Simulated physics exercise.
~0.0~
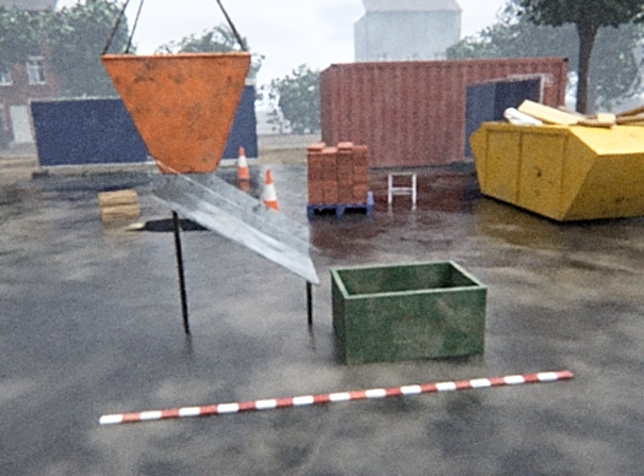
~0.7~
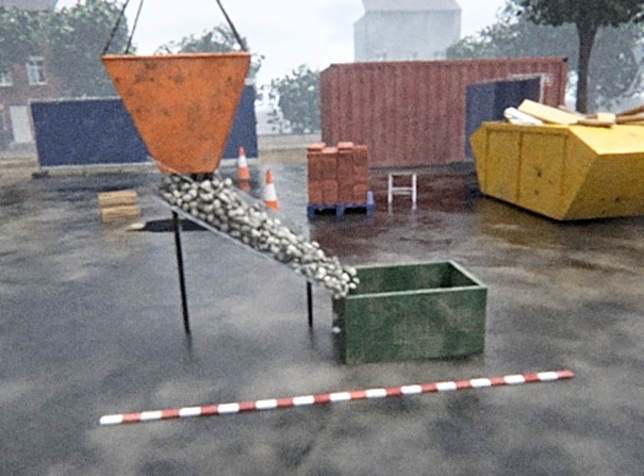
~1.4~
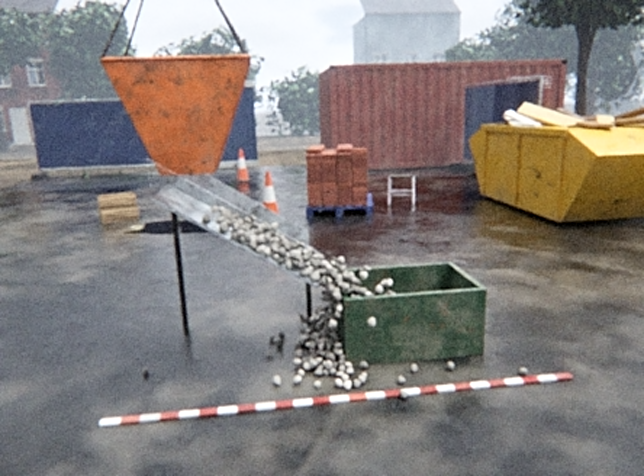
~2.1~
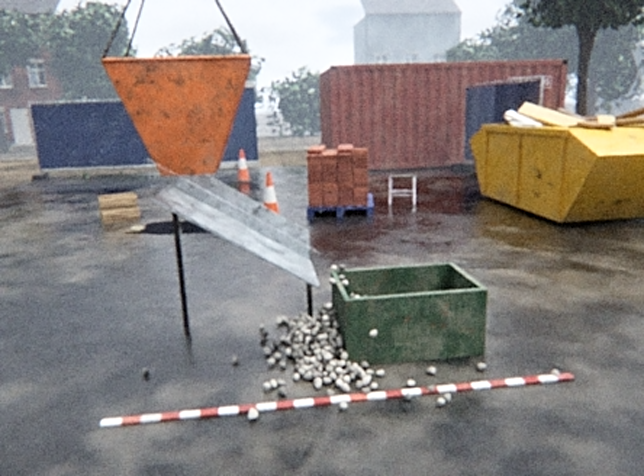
River cobbles pouring from an orange hopper down a sloping steel chute, some entering a green bin, others piling at its left.
